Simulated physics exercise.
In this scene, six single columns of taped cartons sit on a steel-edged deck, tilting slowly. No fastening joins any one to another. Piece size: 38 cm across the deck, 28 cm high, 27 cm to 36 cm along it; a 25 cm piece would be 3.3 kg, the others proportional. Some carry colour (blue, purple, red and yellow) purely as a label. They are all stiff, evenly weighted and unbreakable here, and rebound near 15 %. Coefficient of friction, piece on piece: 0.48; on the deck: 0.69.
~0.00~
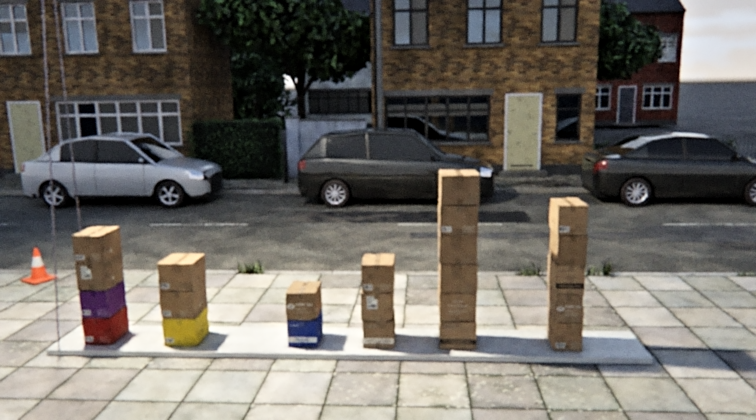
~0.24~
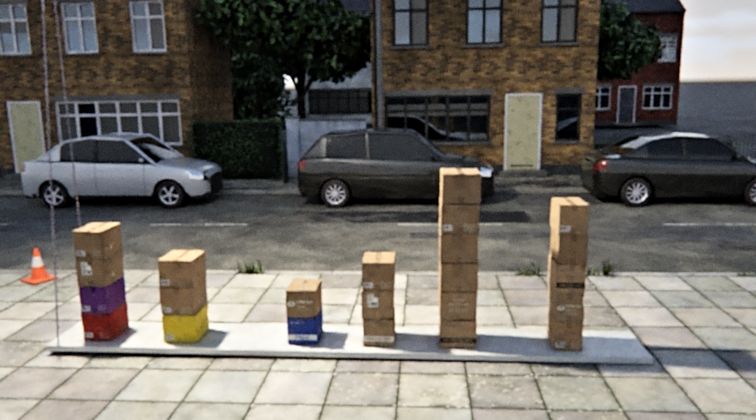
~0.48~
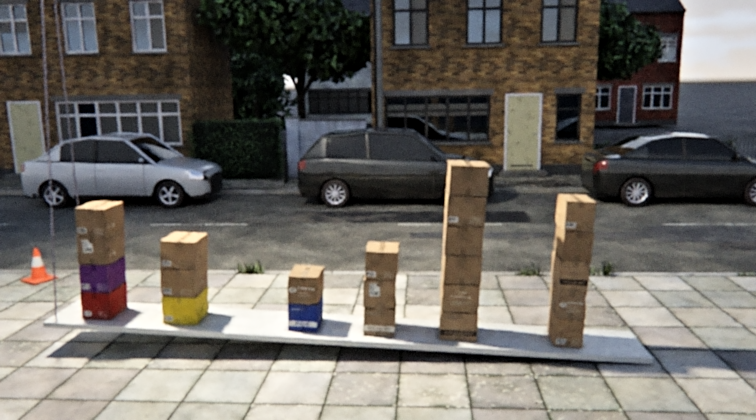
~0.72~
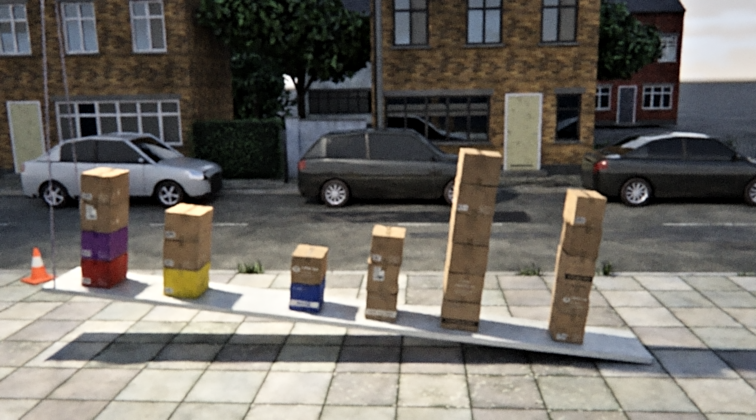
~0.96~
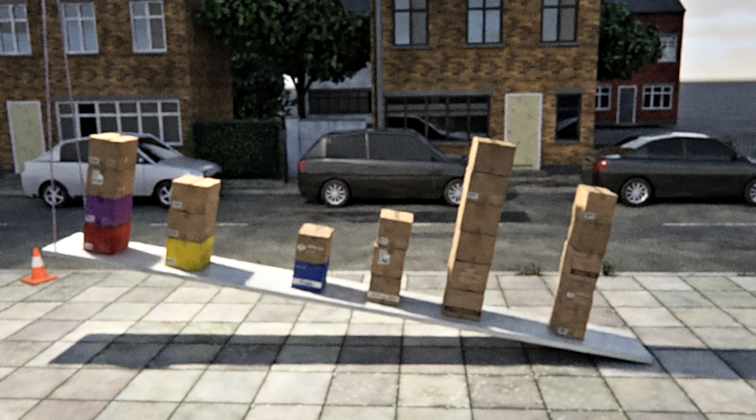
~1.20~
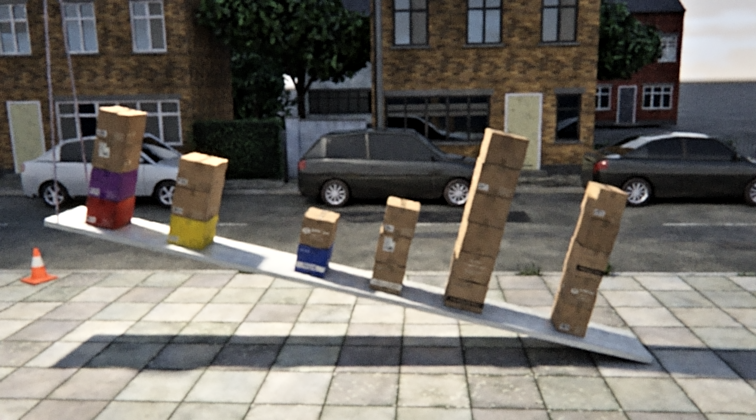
At the start, six separate stacks of cardboard cartons, some with purple, red, yellow or blue ones, stand on a level pale deck on a paved area beside a street with parked cars. The deck's left end then rises steadily, sloping down to the right, and the stacks lean rightward with it, keeping their places.
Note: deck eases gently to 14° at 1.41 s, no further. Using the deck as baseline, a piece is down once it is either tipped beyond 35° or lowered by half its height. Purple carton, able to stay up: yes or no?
No.
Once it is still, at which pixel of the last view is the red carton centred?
Last frame, centre at roughly (141, 207).
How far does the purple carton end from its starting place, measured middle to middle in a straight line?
Start and end are some 115 cm apart.
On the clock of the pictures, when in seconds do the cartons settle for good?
Roughly 4.5 seconds.
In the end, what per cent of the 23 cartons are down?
Something near 90 percent.
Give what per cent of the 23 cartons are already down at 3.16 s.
By then, 75 per cent.
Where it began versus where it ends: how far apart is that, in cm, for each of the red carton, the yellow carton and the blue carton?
The red one ends around 130 cm from its start, the yellow one around 110 cm and the blue one around 80 cm.
Around 1.70 s, slope 14°; none of the 23 cartons down, 15 disturbed; purple carton tipped 13°; red carton tipped 13°.
Around 2.14 s, slope 14°; 13 of the 23 cartons down; purple carton tipped 48°; red carton tipped 49°.
Around 3.16 s, slope 14°; 17 of the 23 cartons down; purple carton on its side; red carton on its side.
Finally (4.7 s), slope 14°; 21 of the 23 cartons down; purple carton on its side; red carton on its side; blue carton displaced 22 cm. Seen by the last camera, middles, purple carton near (170, 213), red carton near (141, 207).
